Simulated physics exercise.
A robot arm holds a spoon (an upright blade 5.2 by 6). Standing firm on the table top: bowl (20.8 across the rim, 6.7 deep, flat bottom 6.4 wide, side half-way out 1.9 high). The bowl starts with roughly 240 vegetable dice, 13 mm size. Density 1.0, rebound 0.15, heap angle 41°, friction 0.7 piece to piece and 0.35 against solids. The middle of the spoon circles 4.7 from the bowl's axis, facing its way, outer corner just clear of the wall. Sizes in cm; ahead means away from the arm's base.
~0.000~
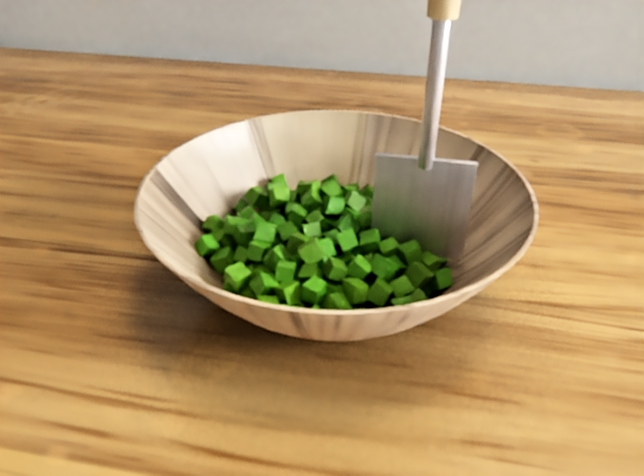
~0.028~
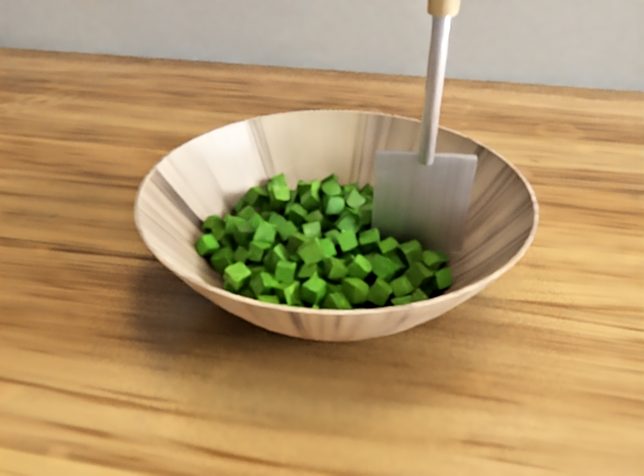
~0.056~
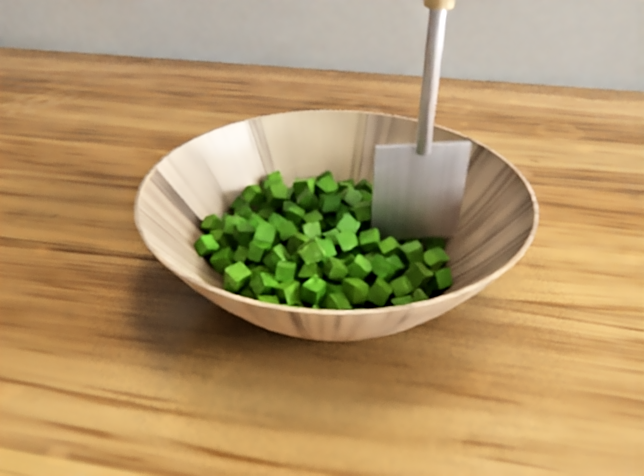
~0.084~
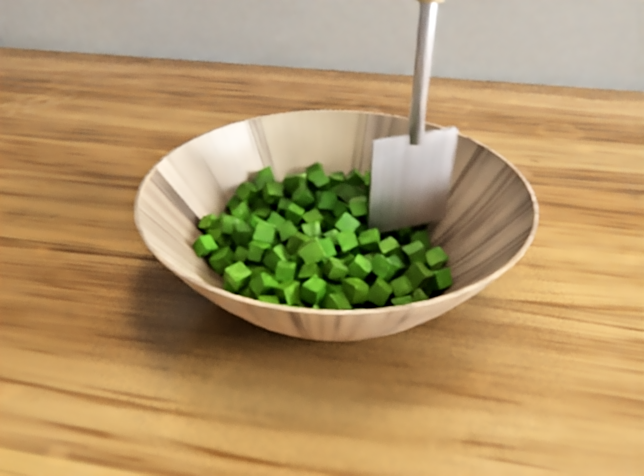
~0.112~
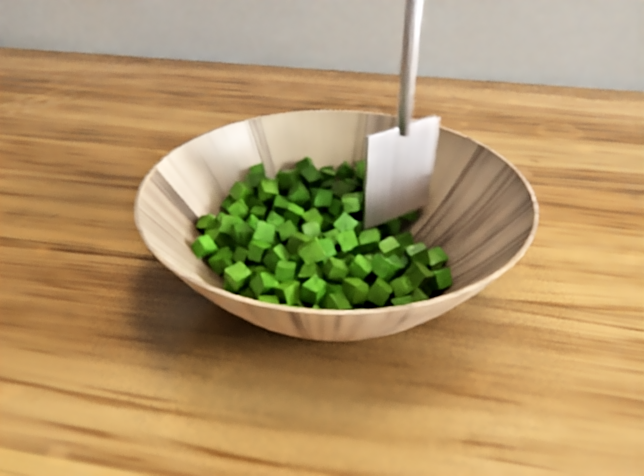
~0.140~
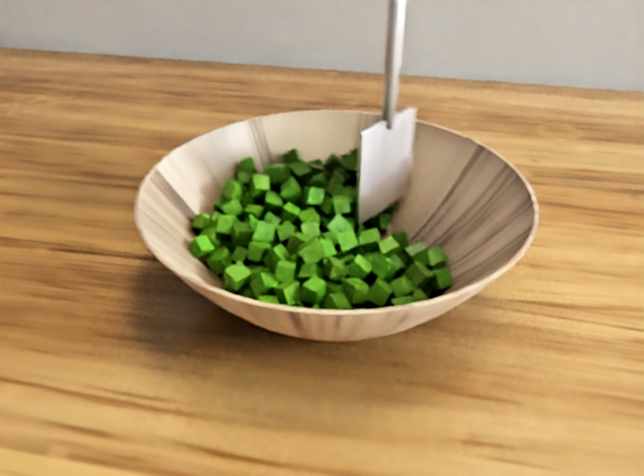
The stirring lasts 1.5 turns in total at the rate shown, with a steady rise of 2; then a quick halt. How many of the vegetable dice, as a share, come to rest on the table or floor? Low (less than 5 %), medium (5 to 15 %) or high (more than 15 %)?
On the table or floor the share is medium, 5 to 15 %.
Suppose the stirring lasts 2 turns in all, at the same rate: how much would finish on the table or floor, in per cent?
In that case some 10 per cent.
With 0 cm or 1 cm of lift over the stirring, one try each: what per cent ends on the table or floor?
About 20 and 15 per cent.
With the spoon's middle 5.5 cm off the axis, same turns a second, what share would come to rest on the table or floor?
It would be near 0 per cent.
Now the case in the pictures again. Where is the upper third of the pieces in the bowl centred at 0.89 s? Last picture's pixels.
At about (352, 180).
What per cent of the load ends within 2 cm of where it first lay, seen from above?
About 25 per cent.
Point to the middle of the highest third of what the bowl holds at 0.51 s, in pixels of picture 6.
At about (319, 278).
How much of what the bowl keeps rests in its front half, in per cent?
Some 50 per cent.
By 0.51 s, 248° round, highest piece 8 above the table; 229 in the bowl, 8 on the table or floor, 4 in flight or on the tool.
By 0.89 s, 76° round, highest piece 8 above the table; 221 in the bowl, 19 on the table or floor, 1 in flight or on the tool.
By 1.27 s, 180° round, highest piece 8 above the table; 220 in the bowl, 21 on the table or floor.
By 1.97 s, 180° round, highest piece 8 above the table; 220 in the bowl, 21 on the table or floor.
Final count, 220 in the bowl, 21 on the table or floor. That is 9 % on the table or floor.
